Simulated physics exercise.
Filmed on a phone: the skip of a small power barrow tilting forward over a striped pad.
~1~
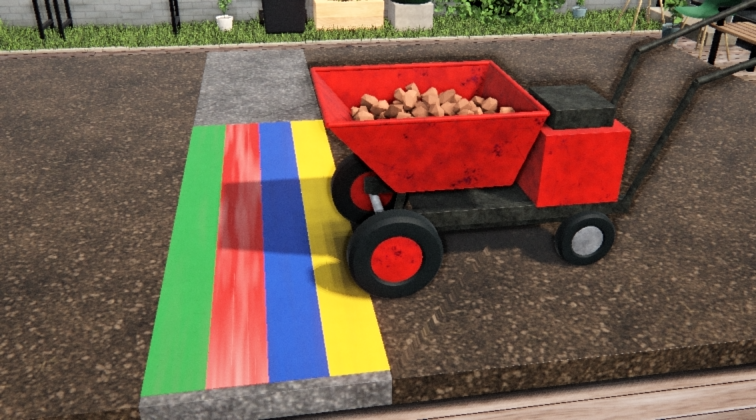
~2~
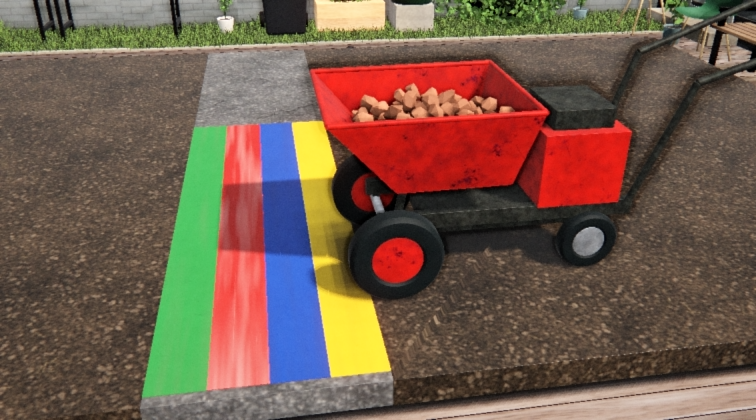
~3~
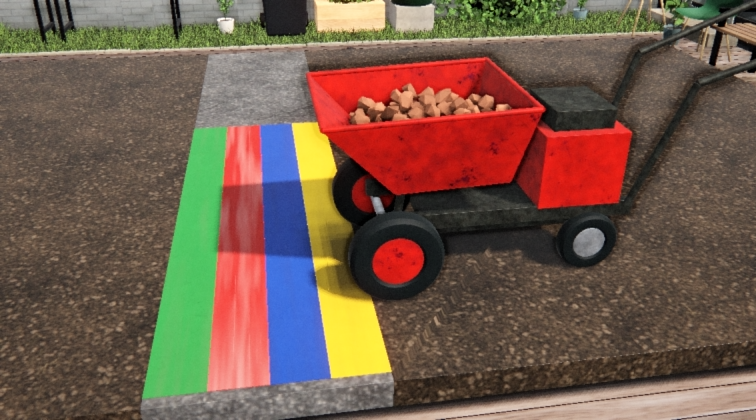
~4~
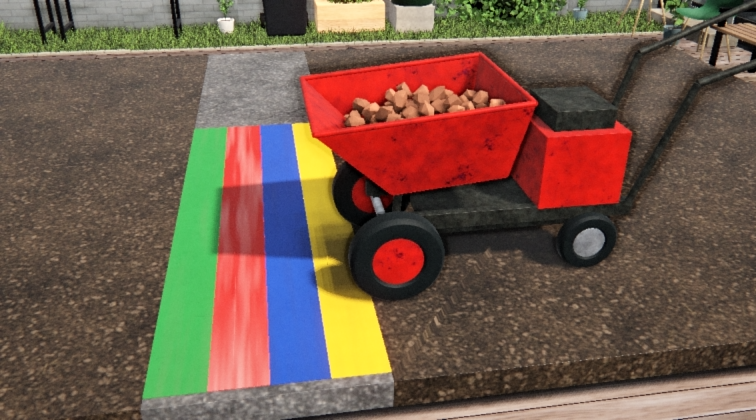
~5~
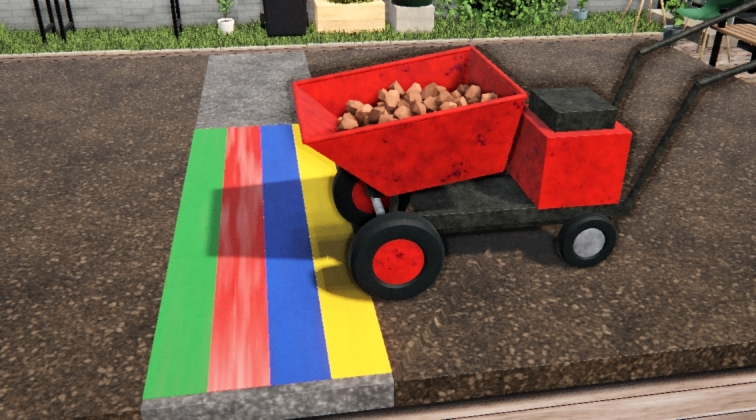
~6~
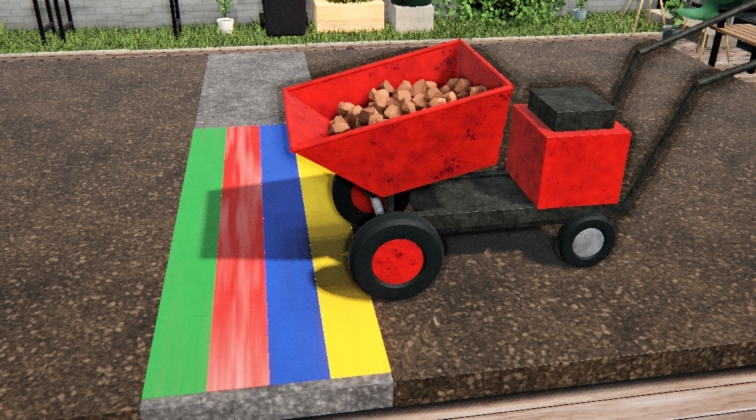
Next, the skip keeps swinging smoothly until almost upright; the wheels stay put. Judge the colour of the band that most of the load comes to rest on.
Most of it rests on the green band.
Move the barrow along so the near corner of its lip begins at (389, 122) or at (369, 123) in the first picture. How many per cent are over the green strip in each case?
From the first spot you get 10 percent, and from the second 20 percent.
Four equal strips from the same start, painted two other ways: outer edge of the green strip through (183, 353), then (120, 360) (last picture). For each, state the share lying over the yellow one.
I'd estimate some 0 per cent, and then some 0 per cent.
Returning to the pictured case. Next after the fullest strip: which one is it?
Rank two: The strip in red.
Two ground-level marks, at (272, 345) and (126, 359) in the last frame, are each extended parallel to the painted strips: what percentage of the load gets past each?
In order, some 70 % then some 10 %.
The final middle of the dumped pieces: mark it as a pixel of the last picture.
Close to (191, 268), more or less.
Just after the last frame, skip tipped well over; every one in the skip.
A moment on, skip tipped steeply; almost all in the skip; just a few over the red strip; just a few over the green strip.
Further on, skip tipped right over; roughly a third in the skip; about a tenth over the red strip; roughly a third over the green strip; about a tenth off the paint.
When it is over, skip tipped right over; roughly a third in the skip; not one over the yellow strip; just a few over the blue strip; about a tenth over the red strip; roughly a third over the green strip; roughly a quarter off the paint.
